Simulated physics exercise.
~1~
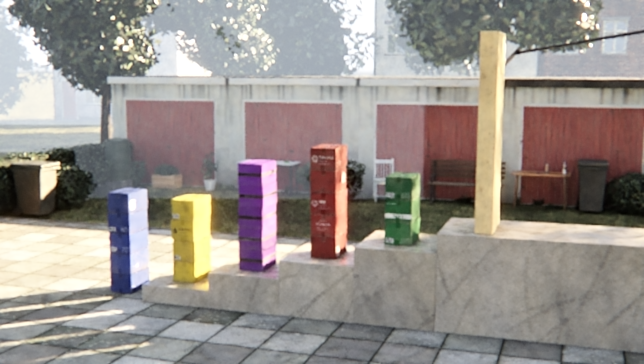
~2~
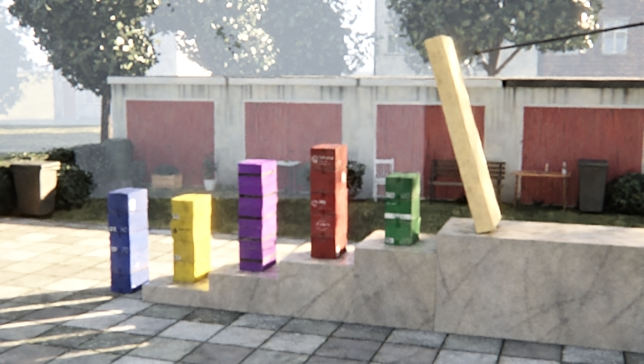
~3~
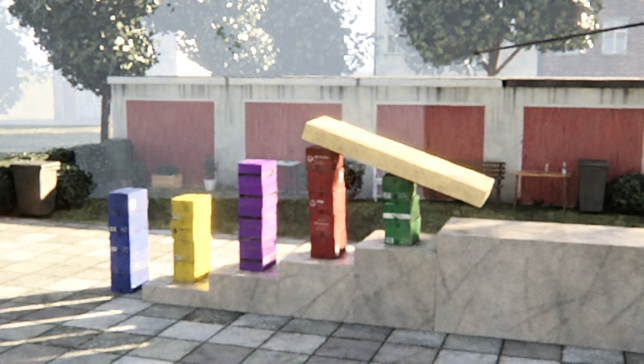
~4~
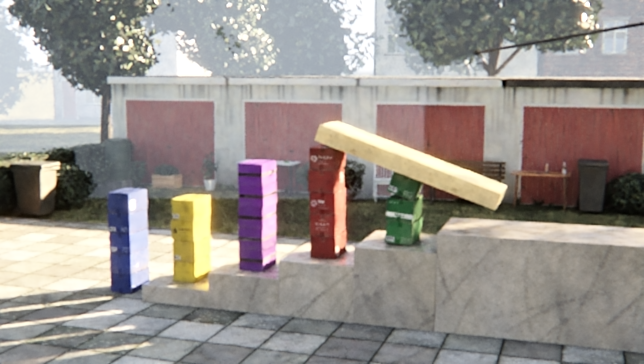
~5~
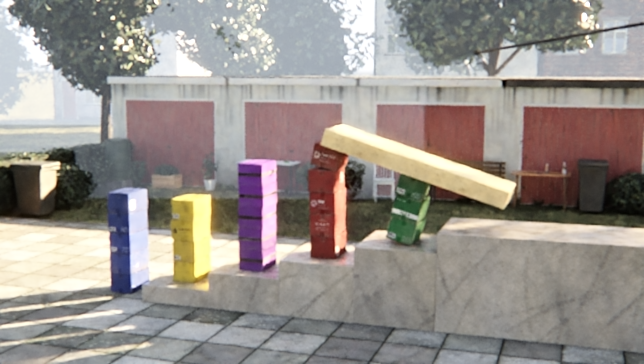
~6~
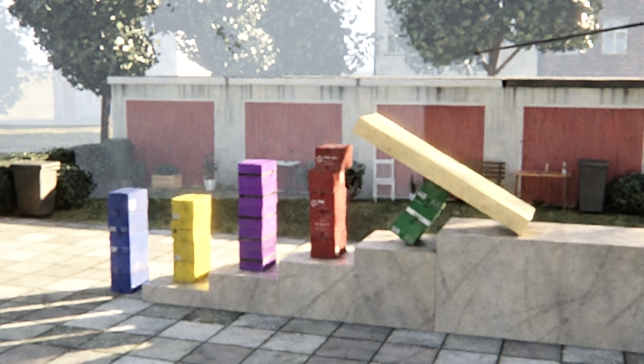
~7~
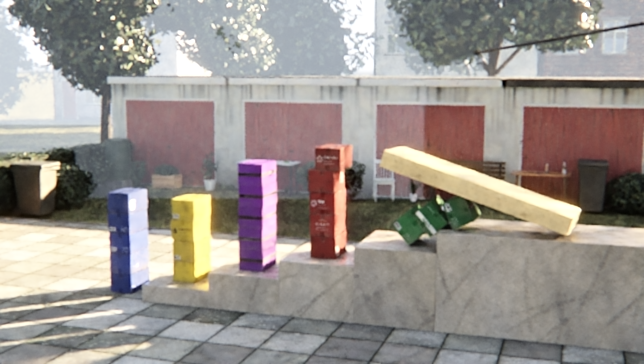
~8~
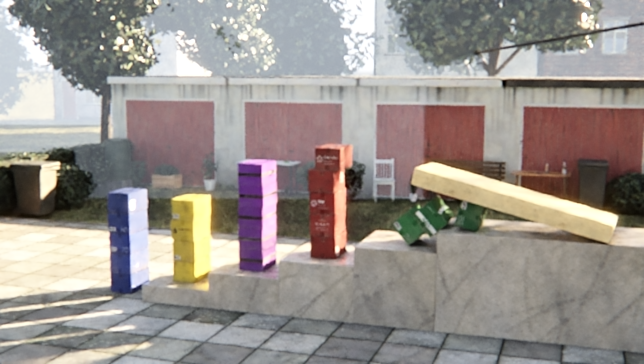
The footage shows a tall pale board tipping left onto the red and green carton stacks, then sliding back right as the green stack topples beneath it, ending slanted across the fallen green cartons and upper ledge while the blue, yellow, purple and red columns remain standing.
